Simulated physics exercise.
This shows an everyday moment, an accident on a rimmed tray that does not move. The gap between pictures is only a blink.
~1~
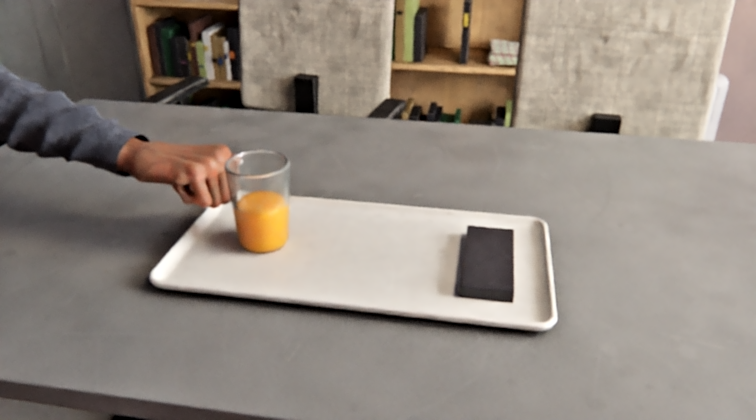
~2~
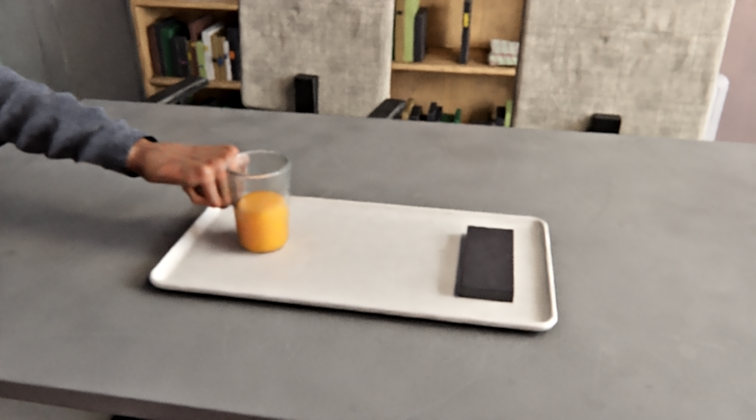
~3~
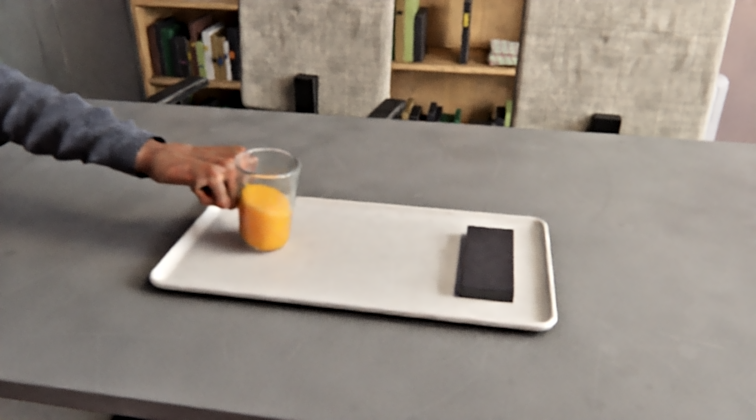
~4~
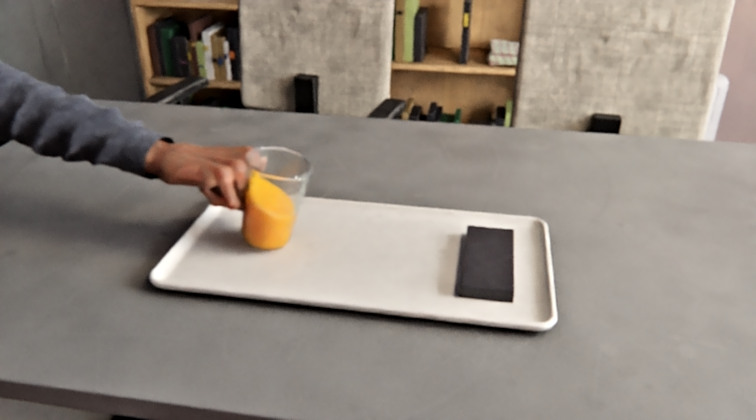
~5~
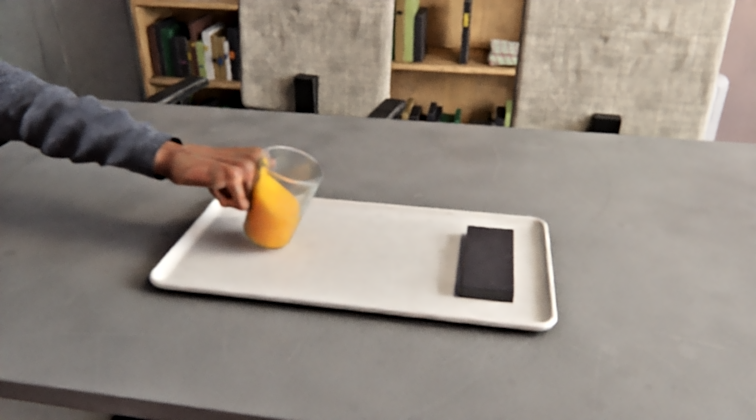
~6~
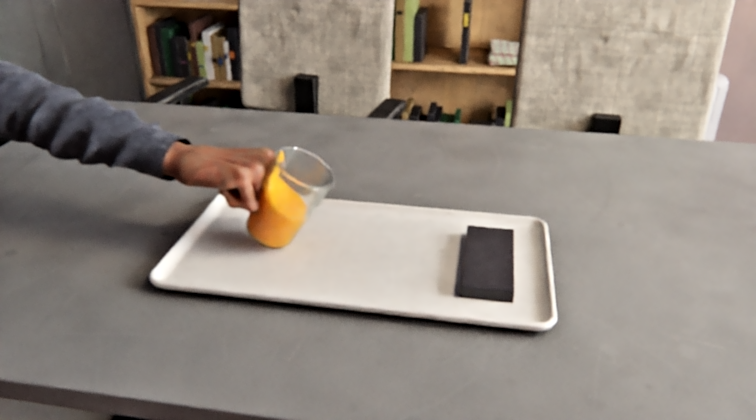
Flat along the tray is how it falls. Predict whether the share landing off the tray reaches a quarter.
It stays below a quarter.
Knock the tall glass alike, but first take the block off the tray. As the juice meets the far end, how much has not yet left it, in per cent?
40 %.
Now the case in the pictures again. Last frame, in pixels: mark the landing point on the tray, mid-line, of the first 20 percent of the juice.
About (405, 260).
A moment on, the tall glass lies on its side and 91 per cent is in the glass, 2 on the tray and 7 above or beyond its rim.
Next, the tall glass lies on its side and 44 per cent is in the glass, 39 on the tray and 18 above or beyond its rim.
Then the tall glass lies on its side and 25 per cent is in the glass, 41 on the tray and 34 above or beyond its rim.
Later the tall glass lies on its side and 13 per cent is in the glass, 73 on the tray and 14 above or beyond its rim.
At rest 86 per cent is held by tray and glass, 14 is off the tray.
